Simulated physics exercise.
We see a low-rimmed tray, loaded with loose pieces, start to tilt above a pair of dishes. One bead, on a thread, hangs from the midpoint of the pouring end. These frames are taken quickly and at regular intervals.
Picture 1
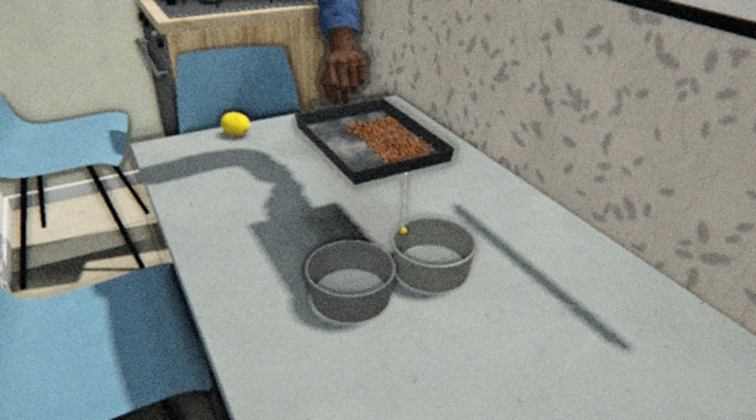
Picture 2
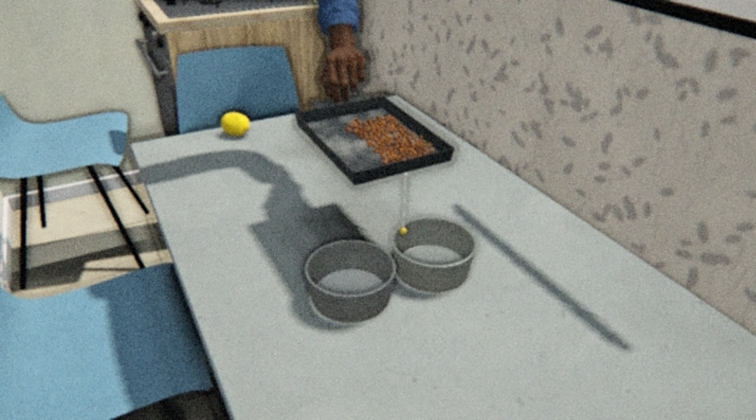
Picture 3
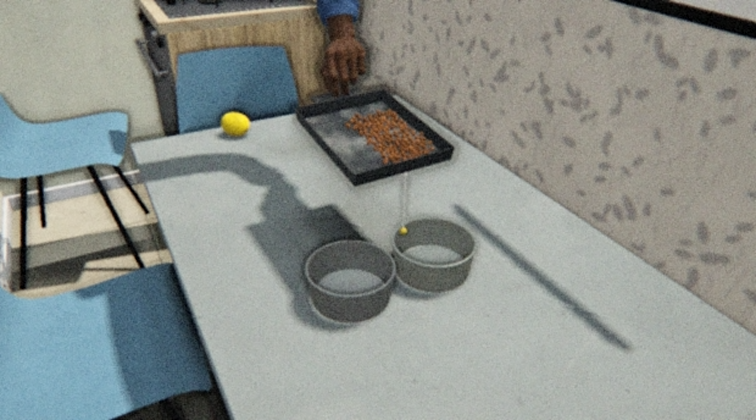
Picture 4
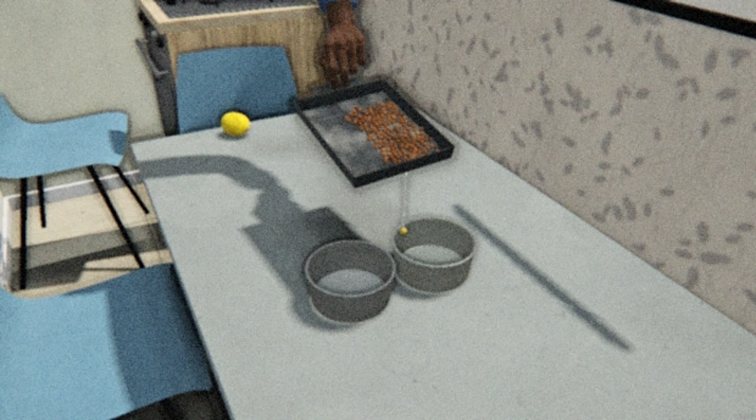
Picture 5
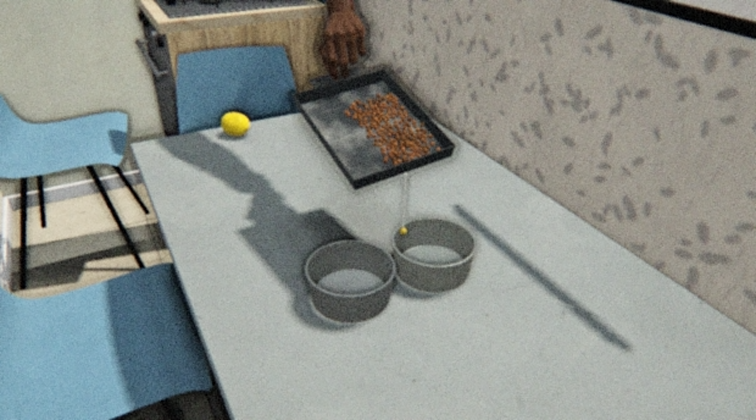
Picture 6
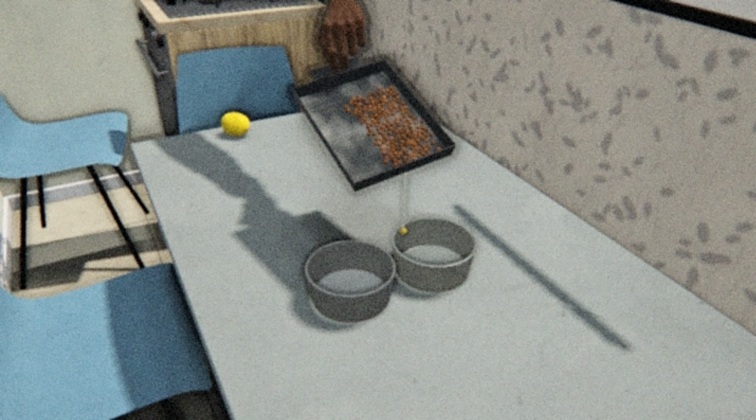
A hand at the far end of a dark tray of brown pieces gradually tilts it.
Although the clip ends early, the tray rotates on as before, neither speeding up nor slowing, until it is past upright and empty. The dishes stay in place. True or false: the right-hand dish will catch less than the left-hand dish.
True.
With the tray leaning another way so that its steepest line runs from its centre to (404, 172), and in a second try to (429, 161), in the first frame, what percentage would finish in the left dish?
Shares: About 10 in a hundred, then about 0 in a hundred.
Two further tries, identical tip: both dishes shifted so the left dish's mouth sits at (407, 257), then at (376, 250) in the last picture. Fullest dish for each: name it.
Results - the dish on the left side first, the dish on the left side second.
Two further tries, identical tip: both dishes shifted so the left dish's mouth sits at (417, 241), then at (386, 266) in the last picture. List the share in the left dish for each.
20 per cent the first time, 90 per cent the second time.
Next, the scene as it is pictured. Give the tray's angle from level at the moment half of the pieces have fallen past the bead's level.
Around 115°, give or take.
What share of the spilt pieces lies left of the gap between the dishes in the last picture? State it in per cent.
Near 30 %.
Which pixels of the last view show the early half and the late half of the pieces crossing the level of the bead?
Around (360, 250) at first; around (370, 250) after that.
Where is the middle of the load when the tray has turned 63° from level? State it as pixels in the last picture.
I'd put it at about (382, 162).
Just after the last frame, tray tipped steeply; almost all on the tray; just a few in the left dish; just a few in the air.
A moment on, tray tipped right over; almost all on the tray; about a tenth in the left dish; just a few in the air.
Further on, tray tipped past a quarter turn; the larger part in the left dish; about a tenth in the right dish; roughly a quarter outside both.
When it is over, tray tipped past a quarter turn; the larger part in the left dish; about a tenth in the right dish; roughly a quarter outside both.
